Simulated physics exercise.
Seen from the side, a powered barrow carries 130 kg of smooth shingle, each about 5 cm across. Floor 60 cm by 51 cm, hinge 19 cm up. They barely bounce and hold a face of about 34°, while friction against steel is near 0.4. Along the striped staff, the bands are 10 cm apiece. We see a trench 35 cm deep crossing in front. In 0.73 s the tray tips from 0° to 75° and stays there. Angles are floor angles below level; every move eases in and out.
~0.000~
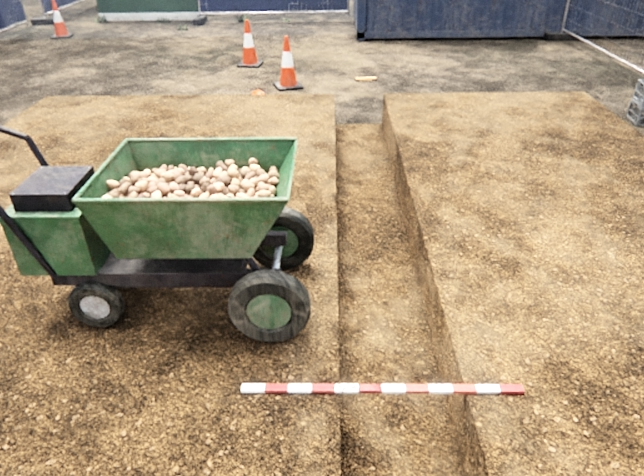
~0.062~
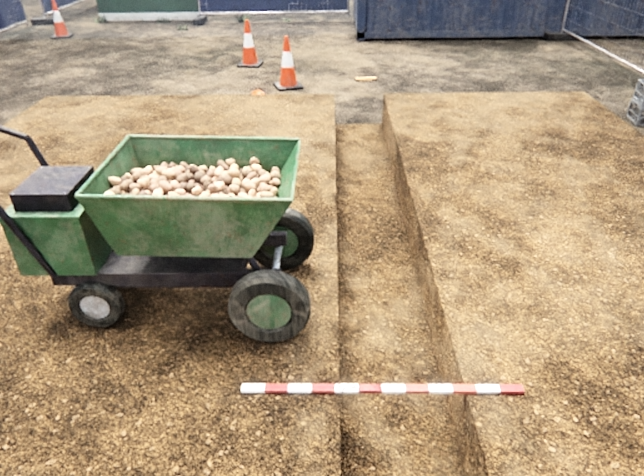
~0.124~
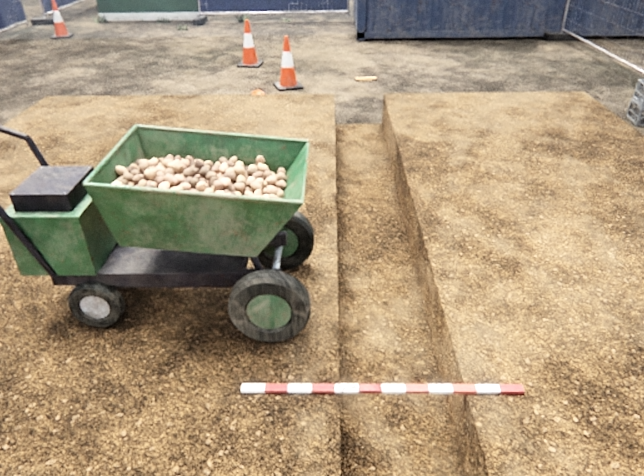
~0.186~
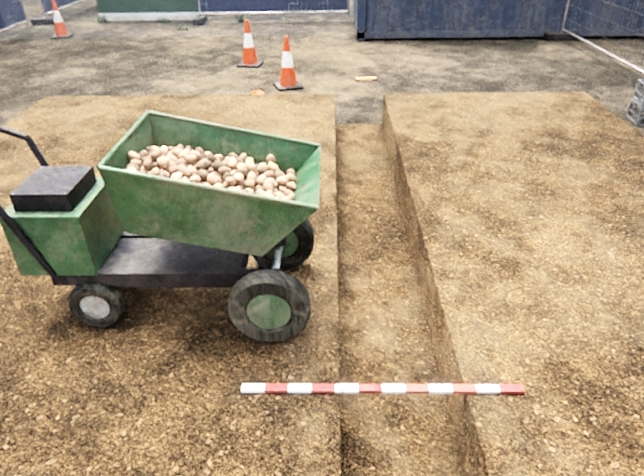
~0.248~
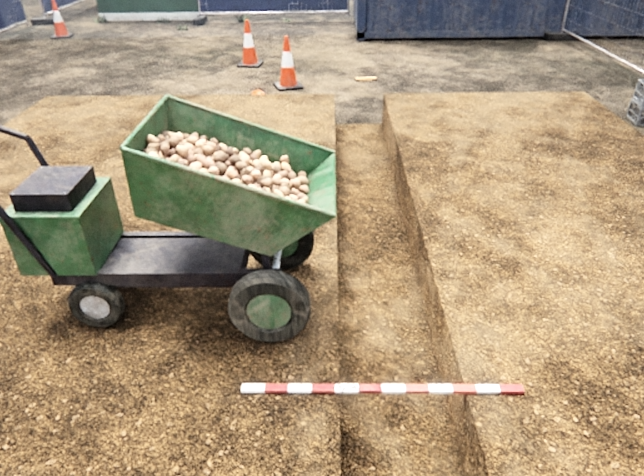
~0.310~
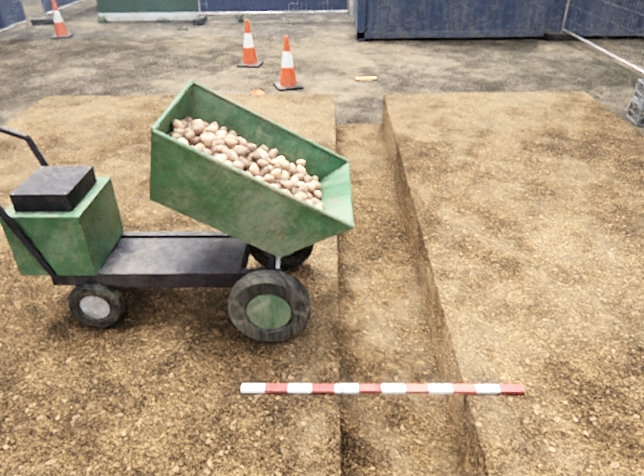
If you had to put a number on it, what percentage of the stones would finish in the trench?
I'd put it at about 51 percent.
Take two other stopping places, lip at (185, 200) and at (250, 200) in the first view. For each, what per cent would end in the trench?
Some 95 and some 85 per cent, in that order.
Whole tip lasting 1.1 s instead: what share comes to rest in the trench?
With that timing, about 65 per cent.
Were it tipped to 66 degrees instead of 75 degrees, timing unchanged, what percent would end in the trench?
Then roughly 45 percent.
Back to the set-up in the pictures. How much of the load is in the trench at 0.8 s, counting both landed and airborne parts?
I'd put it near 20 per cent.
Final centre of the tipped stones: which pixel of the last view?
Their middle is at about (433, 327).
After 0.6 s the floor is at 64°; 100 % in the tray; the foremost stones are at (378, 249).
After 0.8 s the floor is at 75°; 66 % in the tray, 22 % in the trench, 12 % past the trench; the foremost stones are at (480, 313).
After 1.2 s the floor is at 75°; 17 % in the tray, 33 % in the trench, 49 % past the trench; the foremost stones are past the picture's edge.
After 3.1 s the floor is at 75°; 0 % in the tray, 51 % in the trench, 49 % past the trench; the foremost stones are past the picture's edge.
